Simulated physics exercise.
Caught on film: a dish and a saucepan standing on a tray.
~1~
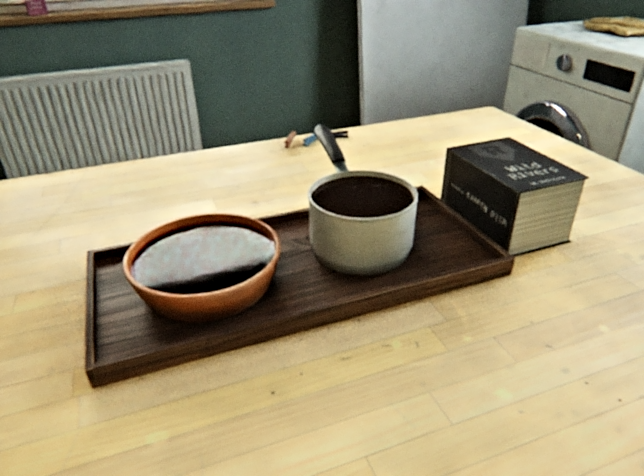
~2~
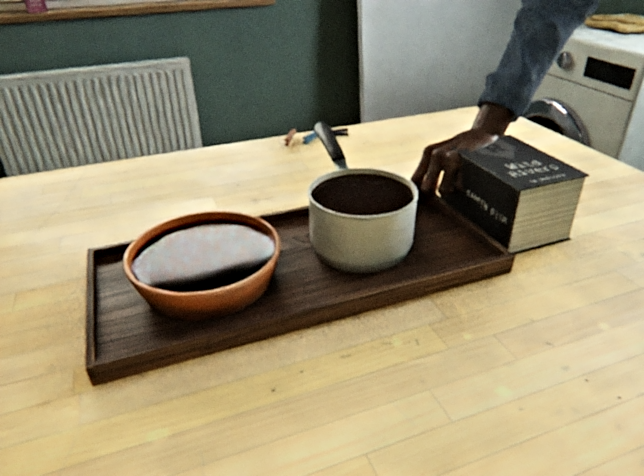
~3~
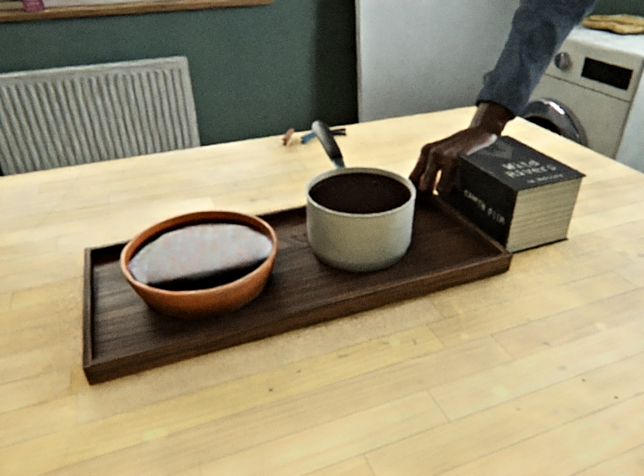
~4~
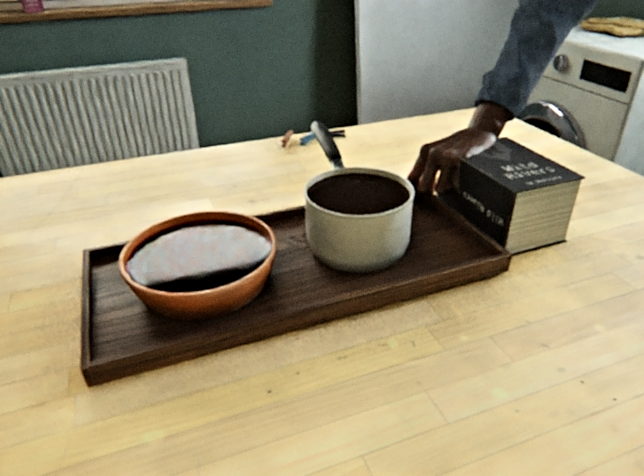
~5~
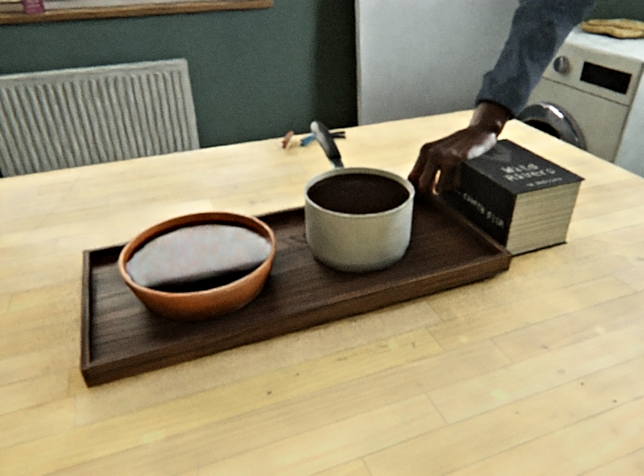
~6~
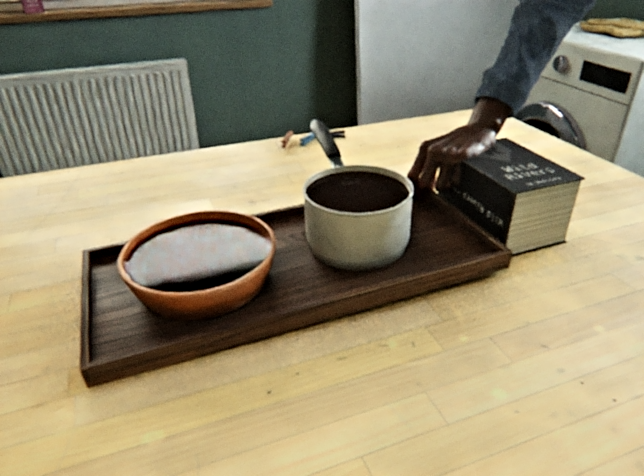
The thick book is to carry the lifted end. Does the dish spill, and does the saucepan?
On the left the dish slops over, on the right the saucepan slops over.
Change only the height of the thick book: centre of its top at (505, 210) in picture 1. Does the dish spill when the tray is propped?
Verdict: Holds.
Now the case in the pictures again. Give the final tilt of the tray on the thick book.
At 12° or so.
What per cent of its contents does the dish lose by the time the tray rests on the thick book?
Near 32 in a hundred.
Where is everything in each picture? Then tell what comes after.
In the first frame, the tray lies flat; dish (206, 264) about three quarters full; saucepan (362, 220) nearly full; thick book (547, 219).
The second frame shows a hand takes the end of the tray; dish about three quarters full, surface at (205, 254); saucepan nearly full, surface at (363, 196).
In the third frame, the end has come up a little; dish (203, 261) about three quarters full; saucepan (359, 216) nearly full.
The fourth frame shows slope near 1°; dish about three quarters full, surface at (201, 254); saucepan nearly full, surface at (359, 195); thick book (543, 219).
The fifth frame shows the tray slopes by about 1°; dish (202, 262) about three quarters full; saucepan (358, 217) nearly full.
In the sixth frame, the end is rising; dish about three quarters full, surface at (199, 254); saucepan nearly full, surface at (358, 193); thick book (543, 219).
Soon after, the tray slopes by about 7°; dish, nothing has left it; saucepan, nothing has left it.
Later, the tray slopes by about 14°; dish, some has gone over its rim; saucepan, some has gone over its rim.
In the end, the tray slopes by about 12°, resting on the thick book; dish, some has gone over its rim; saucepan, some has gone over its rim.
